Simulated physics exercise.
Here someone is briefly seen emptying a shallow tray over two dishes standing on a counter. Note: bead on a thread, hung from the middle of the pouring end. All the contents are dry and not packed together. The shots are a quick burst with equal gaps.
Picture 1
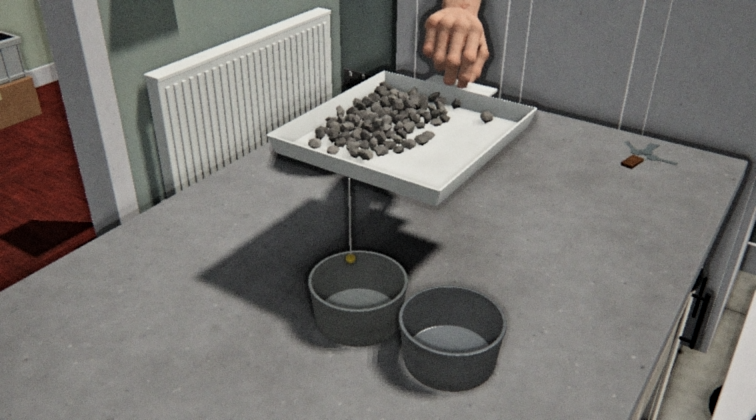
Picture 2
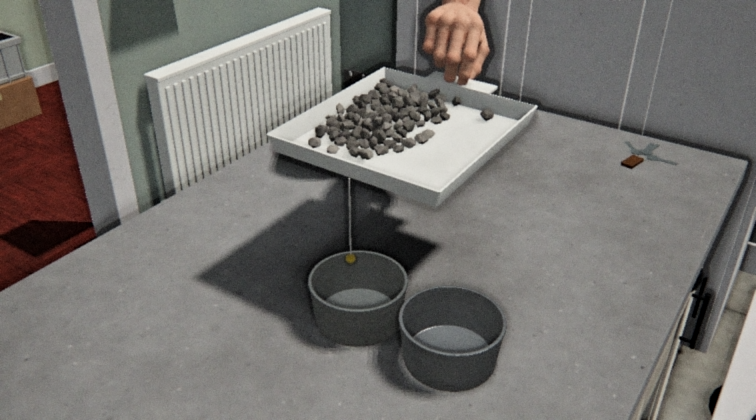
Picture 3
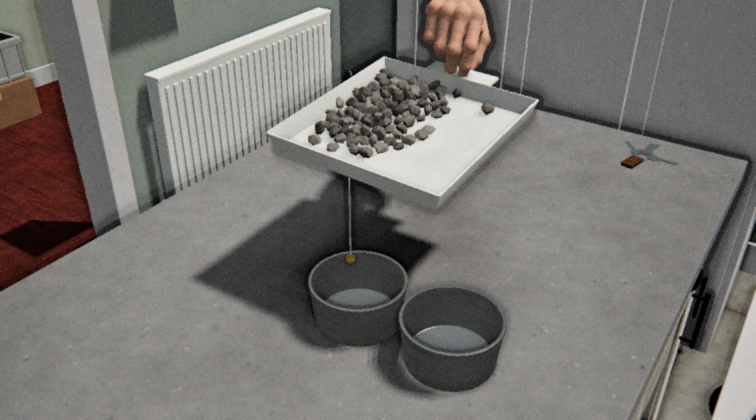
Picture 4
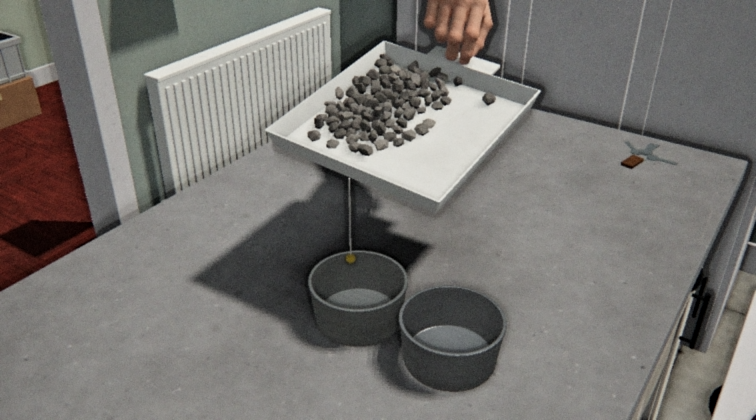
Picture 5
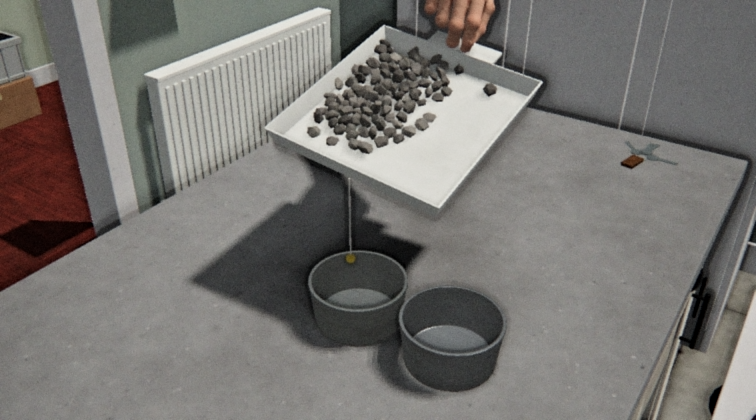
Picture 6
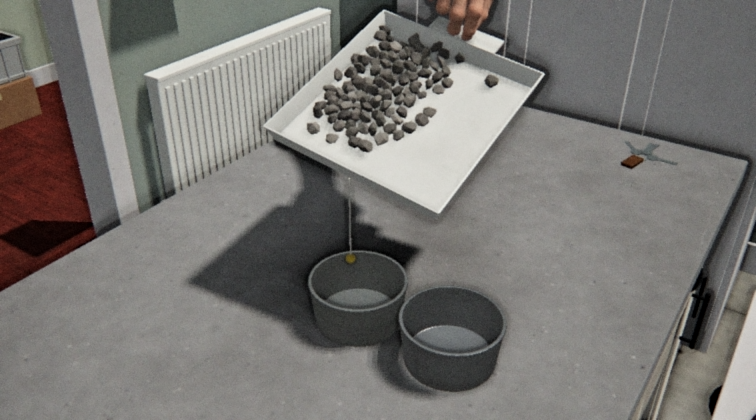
A hand raises the far end of a white tray of gravel above two grey dishes.
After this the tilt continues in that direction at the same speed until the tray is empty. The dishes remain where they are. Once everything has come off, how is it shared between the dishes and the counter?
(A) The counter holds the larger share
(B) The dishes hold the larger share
(B) The dishes hold the larger share.
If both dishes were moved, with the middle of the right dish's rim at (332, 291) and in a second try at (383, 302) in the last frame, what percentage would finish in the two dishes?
First placement: 10 per cent; second placement: 60 per cent.
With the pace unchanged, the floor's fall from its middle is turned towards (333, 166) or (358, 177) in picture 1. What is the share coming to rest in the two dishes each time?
Shares, approx.: 10 %, then 30 %.
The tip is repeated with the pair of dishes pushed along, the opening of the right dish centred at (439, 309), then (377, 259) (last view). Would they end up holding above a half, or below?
At place one the bulk; at place two the minor share.
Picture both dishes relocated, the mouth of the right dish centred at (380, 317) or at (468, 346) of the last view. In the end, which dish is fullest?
Well, first the dish at right, then the dish at left.
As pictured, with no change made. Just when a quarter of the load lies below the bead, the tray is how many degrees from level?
Around 80 degrees of turn.
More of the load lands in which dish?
The one to the right.
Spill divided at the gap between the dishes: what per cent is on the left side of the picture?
Around 60 per cent, I reckon.
Just after the last frame, tray tipped steeply; almost all on the tray; about a tenth in the air.
A moment on, tray tipped past a quarter turn; about a tenth on the tray; roughly half in the right dish; about a tenth in the left dish; roughly a quarter outside both; about a tenth in the air.
Further on, tray tipped past a quarter turn; roughly half in the right dish; roughly a quarter in the left dish; roughly a third outside both; just a few in the air.
When it is over, tray tipped past a quarter turn; roughly half in the right dish; roughly a quarter in the left dish; roughly a third outside both; just a few in the air.
